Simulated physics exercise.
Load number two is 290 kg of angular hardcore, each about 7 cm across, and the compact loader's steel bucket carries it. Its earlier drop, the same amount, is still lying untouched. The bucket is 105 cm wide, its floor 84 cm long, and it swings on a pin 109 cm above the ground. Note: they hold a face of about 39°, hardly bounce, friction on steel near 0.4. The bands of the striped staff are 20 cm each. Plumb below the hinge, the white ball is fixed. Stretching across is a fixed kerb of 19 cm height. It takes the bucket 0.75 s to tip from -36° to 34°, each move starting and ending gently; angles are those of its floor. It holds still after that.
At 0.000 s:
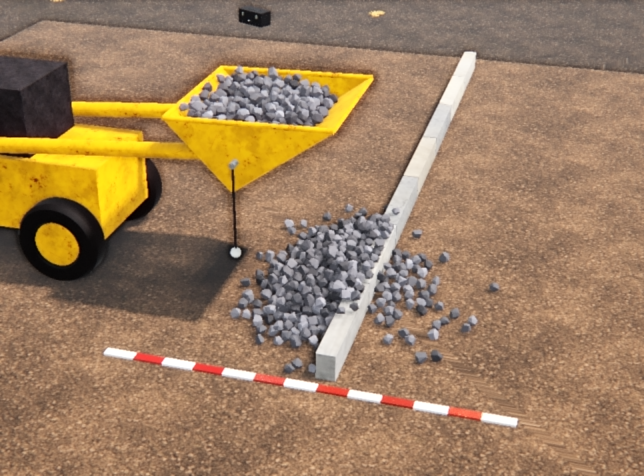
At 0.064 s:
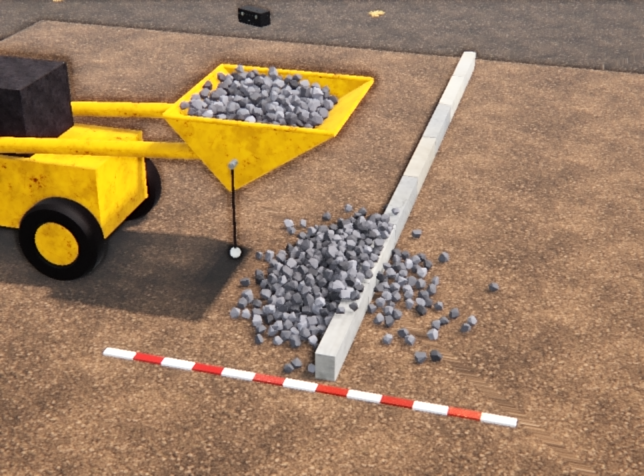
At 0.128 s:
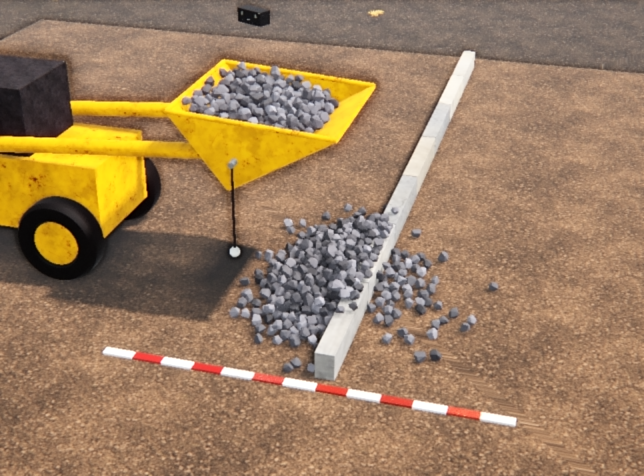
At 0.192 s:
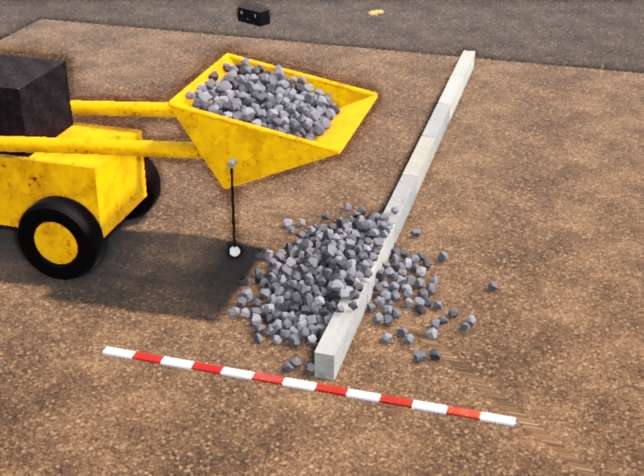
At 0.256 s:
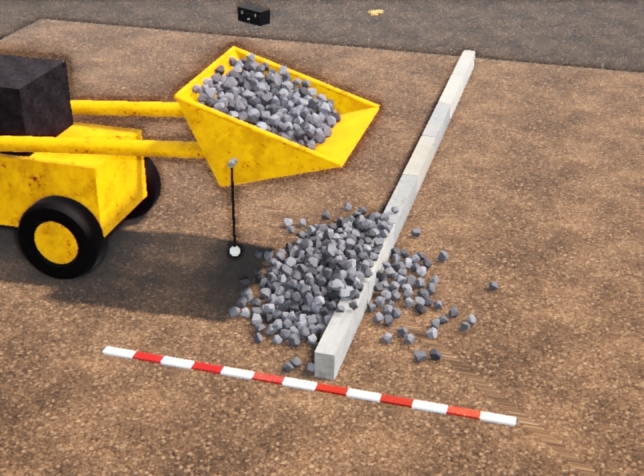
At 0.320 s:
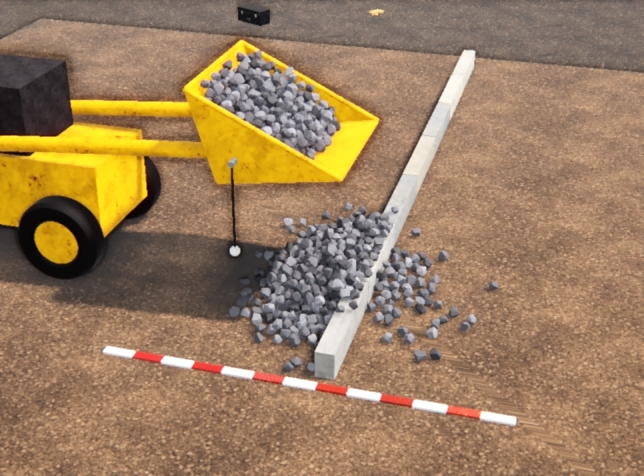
On a patch of brown, gritty ground beside a strip of grey paving, the view looks down at an angle from a fixed camera. A yellow loader with black wheels stands at left, its bucket of grey stones raised near a loose stone heap lying across a pale kerb, with a red-and-white staff in front. The bucket slowly tilts forward, its front lip lowering while the stones shift slightly inside and the heap stays still.
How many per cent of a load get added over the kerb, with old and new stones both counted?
67 %.
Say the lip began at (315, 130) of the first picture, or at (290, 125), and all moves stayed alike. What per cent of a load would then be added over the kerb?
First place: Roughly 40 %; second place: Roughly 10 %.
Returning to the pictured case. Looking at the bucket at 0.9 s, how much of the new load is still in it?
I'd say about 95 per cent.
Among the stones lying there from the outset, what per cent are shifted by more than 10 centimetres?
5 %.
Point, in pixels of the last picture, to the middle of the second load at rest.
They come to rest centred about (394, 273).
After 0.6 s the floor is at 23°; in per cent of one load, 100 in the bucket, 90 on this side of the kerb, 10 over the kerb; the foremost stones are at (454, 321).
After 0.9 s the floor is at 34°; in per cent of one load, 94 in the bucket, 96 on this side of the kerb, 10 over the kerb; the foremost stones are at (454, 321).
After 1.2 s the floor is at 34°; in per cent of one load, 46 in the bucket, 127 on this side of the kerb, 28 over the kerb; the foremost stones are at (454, 321).
After 3.7 s the floor is at 34°; in per cent of one load, 0 in the bucket, 122 on this side of the kerb, 78 over the kerb; the foremost stones are at (535, 296). Net gain over the kerb, 67.
